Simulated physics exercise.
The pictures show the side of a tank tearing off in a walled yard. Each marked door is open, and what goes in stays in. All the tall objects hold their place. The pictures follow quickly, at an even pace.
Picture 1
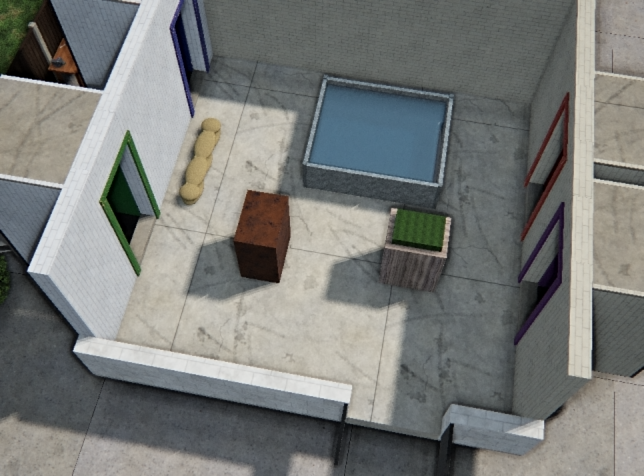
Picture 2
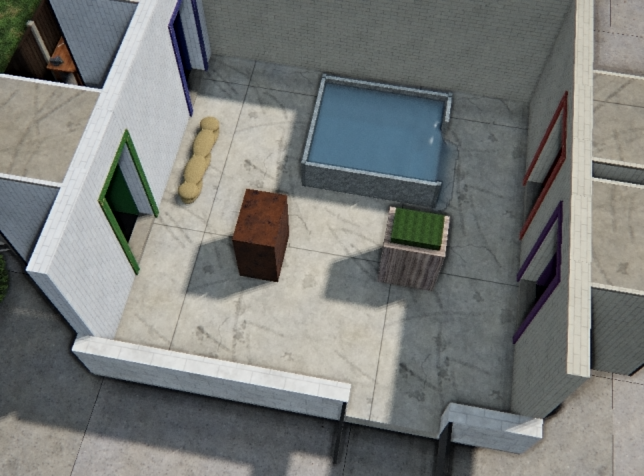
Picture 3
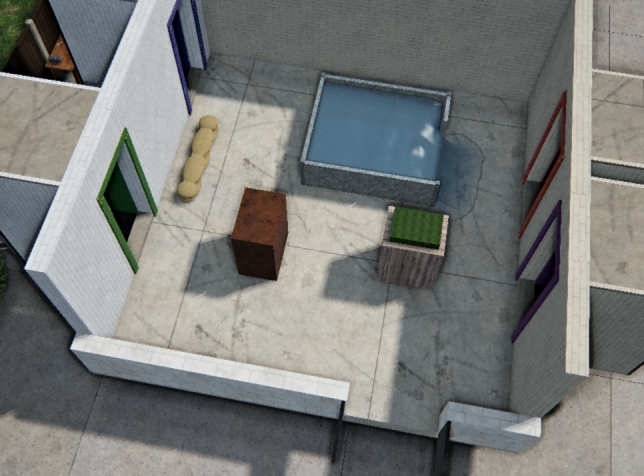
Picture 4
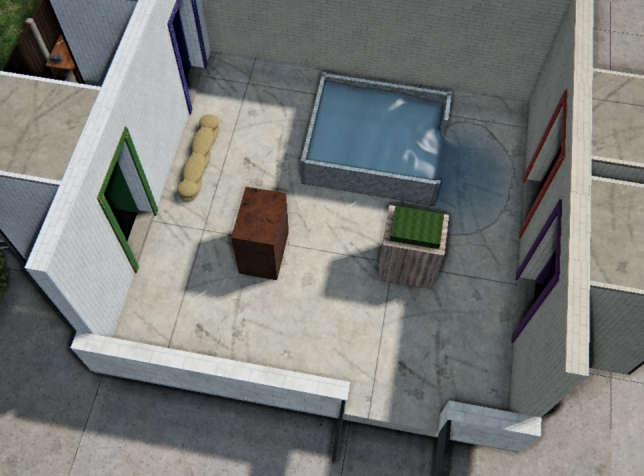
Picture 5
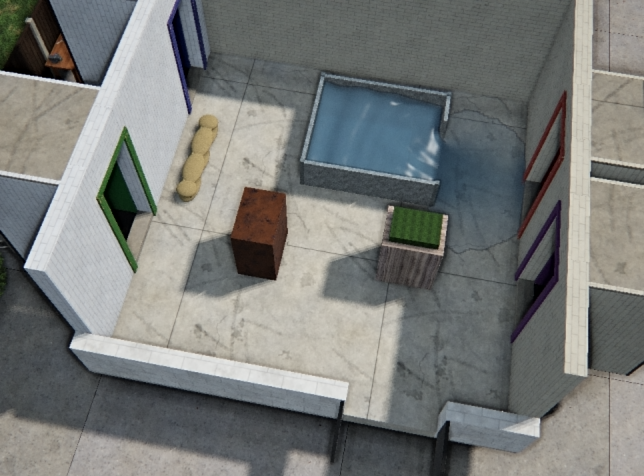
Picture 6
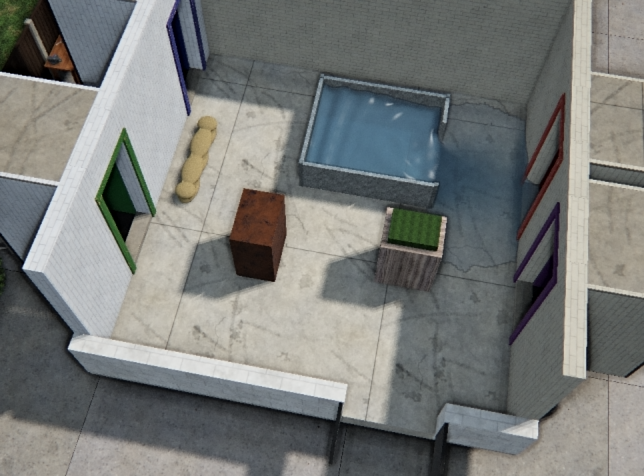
Water broke out through the right side of a raised tank in a walled yard, spreading over the paving toward the right wall, while the brown block and grass-topped box stayed put.
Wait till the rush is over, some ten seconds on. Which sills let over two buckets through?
In the end: The green door stays under that; the red door takes more than that; the blue door takes more than that; the purple door stays under that.
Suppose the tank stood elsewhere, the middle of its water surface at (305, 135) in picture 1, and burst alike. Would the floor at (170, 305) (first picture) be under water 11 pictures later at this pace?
At that place: Clear.
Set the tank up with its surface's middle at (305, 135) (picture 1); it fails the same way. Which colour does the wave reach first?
I say the red door.
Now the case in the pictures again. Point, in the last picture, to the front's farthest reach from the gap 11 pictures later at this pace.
I would point to (494, 428).
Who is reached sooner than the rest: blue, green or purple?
It is the purple one.
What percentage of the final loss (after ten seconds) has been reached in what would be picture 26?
Near 40 in a hundred.
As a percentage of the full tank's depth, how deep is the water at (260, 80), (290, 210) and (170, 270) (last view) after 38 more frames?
About 6, 0 and 0 per cent.
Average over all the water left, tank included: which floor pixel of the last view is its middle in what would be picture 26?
At about (421, 186).
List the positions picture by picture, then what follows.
The tank at (380, 132) is whole and still, in the first frame.
Water pours out at (436, 168) and has run to (446, 144), in the second frame.
The front is at (467, 143), out from the gap at (435, 167), in the third frame.
Water pours out at (436, 167) and has run to (509, 164), in the fourth frame.
Water pours out at (435, 167) and has run to (523, 150), in the fifth frame.
Water pours out at (434, 169) and has run to (524, 126), in the sixth frame.
A moment on, water covers 15 % of the floor; the green door not reached, the red door over two buckets in, the blue door not reached, the purple door wet at the sill, nothing in.
Next, water covers 25 % of the floor; the green door not reached, the red door far over two buckets in, the blue door not reached, the purple door wet at the sill, nothing in.
Then, water covers 40 % of the floor; the green door not reached, the red door far over two buckets in, the blue door not reached, the purple door wet at the sill, nothing in.
Later, water covers 65 % of the floor; the green door not reached, the red door far over two buckets in, the blue door over two buckets in, the purple door wet at the sill, nothing in.
In the end, water covers 90 % of the floor; the green door wet at the sill, nothing in, the red door far over two buckets in, the blue door over two buckets in, the purple door wet at the sill, nothing in.
